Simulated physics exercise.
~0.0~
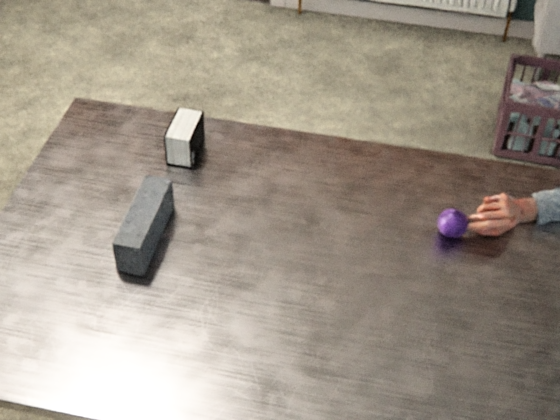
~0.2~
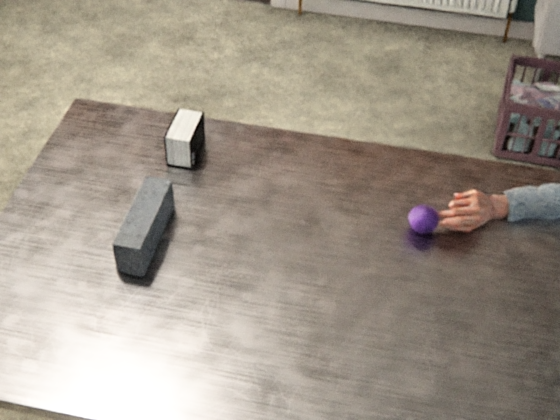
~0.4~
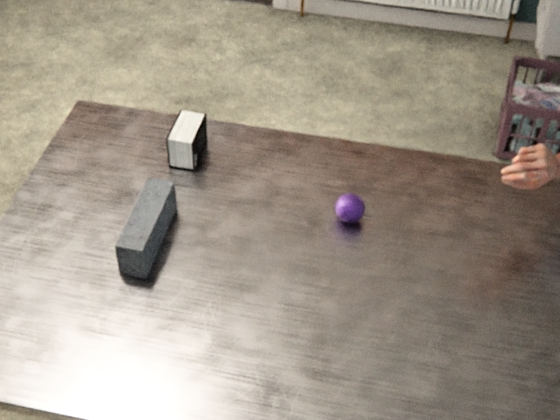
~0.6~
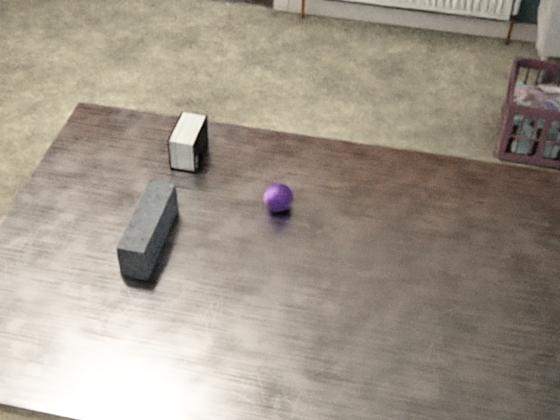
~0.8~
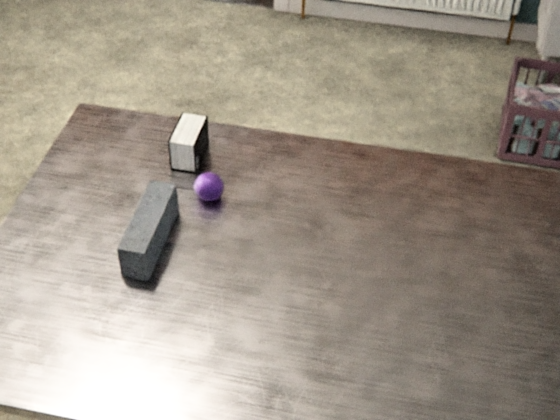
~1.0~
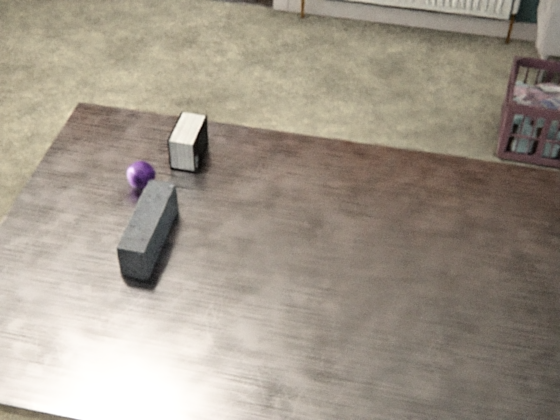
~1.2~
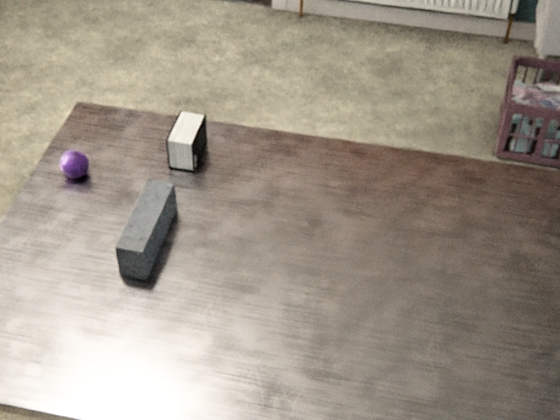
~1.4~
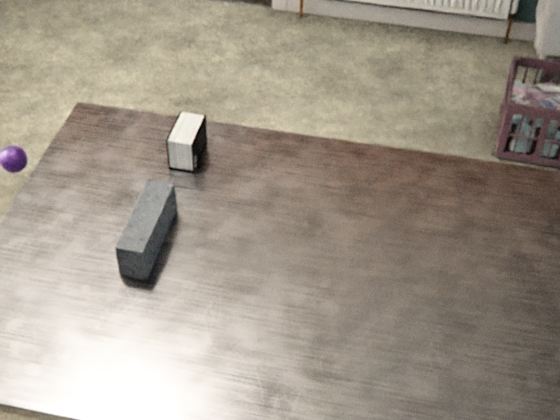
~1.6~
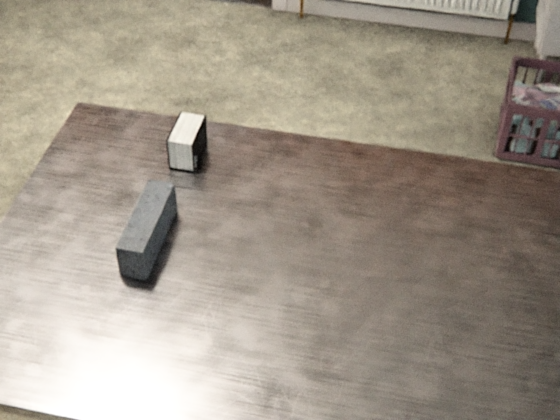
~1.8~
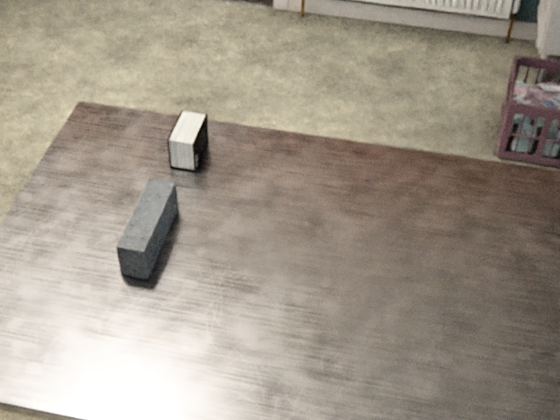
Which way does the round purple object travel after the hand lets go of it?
The round purple object rolls to the left across the tabletop.
The video shows a hand releasing a round purple object on a dark tabletop and drawing back as the object rolls left. It passes through the gap between a grey brick and a smaller black-and-white item, continues past the table's left edge, and leaves the view.
